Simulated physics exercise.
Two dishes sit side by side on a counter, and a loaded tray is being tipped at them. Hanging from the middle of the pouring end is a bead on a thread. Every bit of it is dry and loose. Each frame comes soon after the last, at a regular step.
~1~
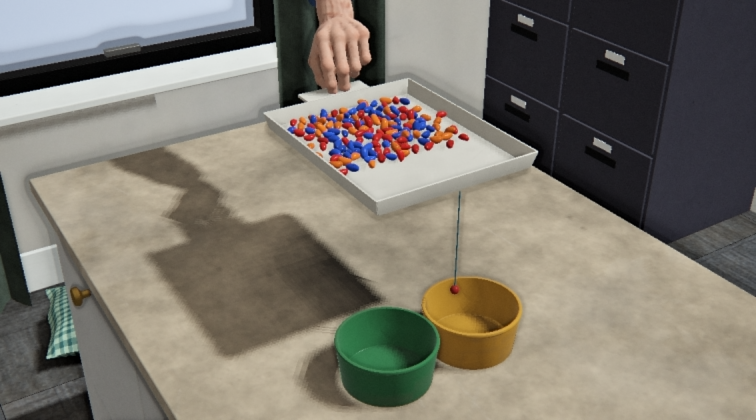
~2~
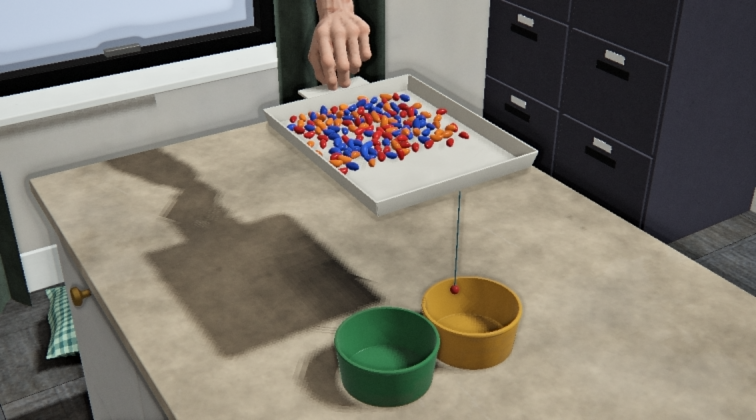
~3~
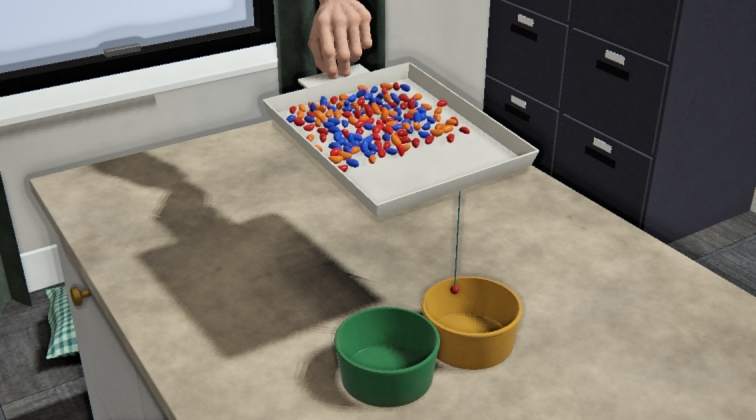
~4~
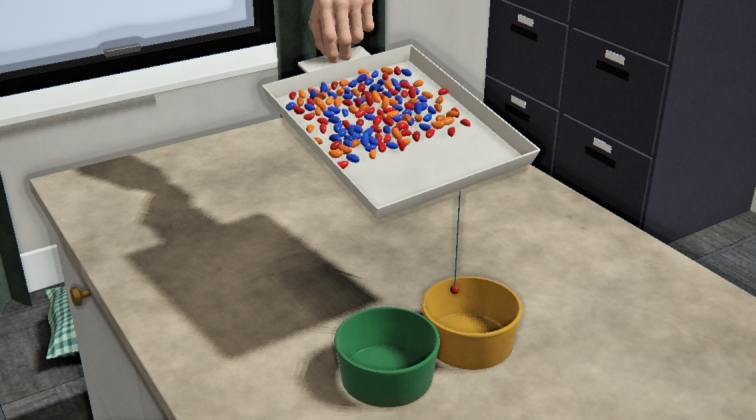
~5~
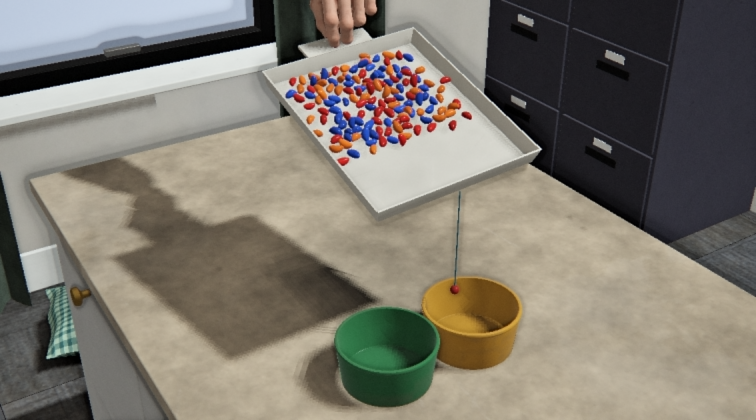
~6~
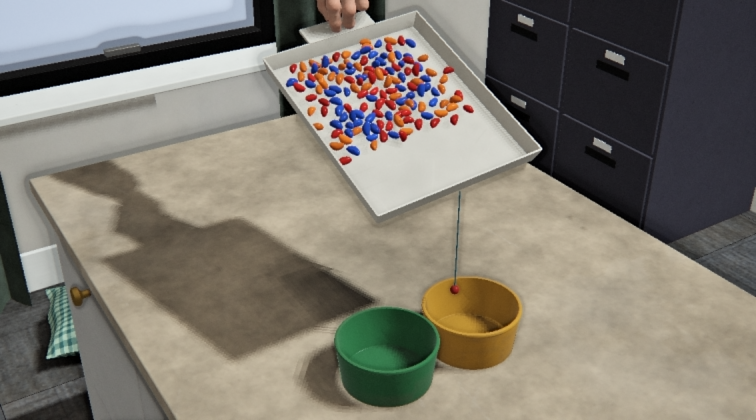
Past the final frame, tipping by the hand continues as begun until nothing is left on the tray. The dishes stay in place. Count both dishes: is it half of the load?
Looks like the dishes end up with the bulk of it in the end.
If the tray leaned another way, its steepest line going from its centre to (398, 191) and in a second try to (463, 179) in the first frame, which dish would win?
One gives the leftmost dish and two gives the rightmost dish.
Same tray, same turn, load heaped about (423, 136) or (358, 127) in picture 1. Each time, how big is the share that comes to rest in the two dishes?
Try 1: 60 %; try 2: 60 %.
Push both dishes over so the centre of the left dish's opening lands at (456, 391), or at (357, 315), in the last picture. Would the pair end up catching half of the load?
In the first position shy of half, in the second shy of half.
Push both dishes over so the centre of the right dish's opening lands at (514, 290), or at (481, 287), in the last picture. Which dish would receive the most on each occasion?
Placement one: The left-positioned dish. Placement two: The left-positioned dish.
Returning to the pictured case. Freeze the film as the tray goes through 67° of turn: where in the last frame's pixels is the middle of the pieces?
(416, 189).
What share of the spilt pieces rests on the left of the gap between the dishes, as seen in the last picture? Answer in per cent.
Estimate: About 20 percent.
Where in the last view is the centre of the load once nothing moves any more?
Once it all stops, the middle lies near (411, 377).
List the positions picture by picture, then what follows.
In the first picture, corners of the pouring end at (378, 198) and (532, 151), level; middle of the load at (370, 132), jelly beans; left dish at (415, 382); right dish at (501, 345); bead on its thread at (455, 290).
In the second picture, corners of the pouring end at (378, 199) and (532, 151), level; middle of the load at (370, 129).
In the third picture, corners of the pouring end at (379, 201) and (533, 150), tipped barely, lowest at the left corner; middle of the load at (370, 122).
In the fourth picture, corners of the pouring end at (379, 204) and (534, 149), tipped a little, lowest at the left corner; middle of the load at (371, 111).
In the fifth picture, corners of the pouring end at (379, 208) and (535, 148), tipped clearly, lowest at the left corner; middle of the load at (372, 101).
In the sixth picture, corners of the pouring end at (380, 211) and (536, 147), tipped clearly, lowest at the left corner; middle of the load at (374, 92); left dish at (415, 382); right dish at (501, 345).
Soon after the last picture, tray tipped steeply; nearly all on the tray; a small part in the air.
A little later, tray tipped past a quarter turn; about a quarter on the tray; about a third in the left dish; a small part in the right dish; about a quarter outside both; a small part in the air.
Later still, tray tipped past a quarter turn; about half in the left dish; a small part in the right dish; about a third outside both.
At rest, tray tipped past a quarter turn; about half in the left dish; a small part in the right dish; about a third outside both.
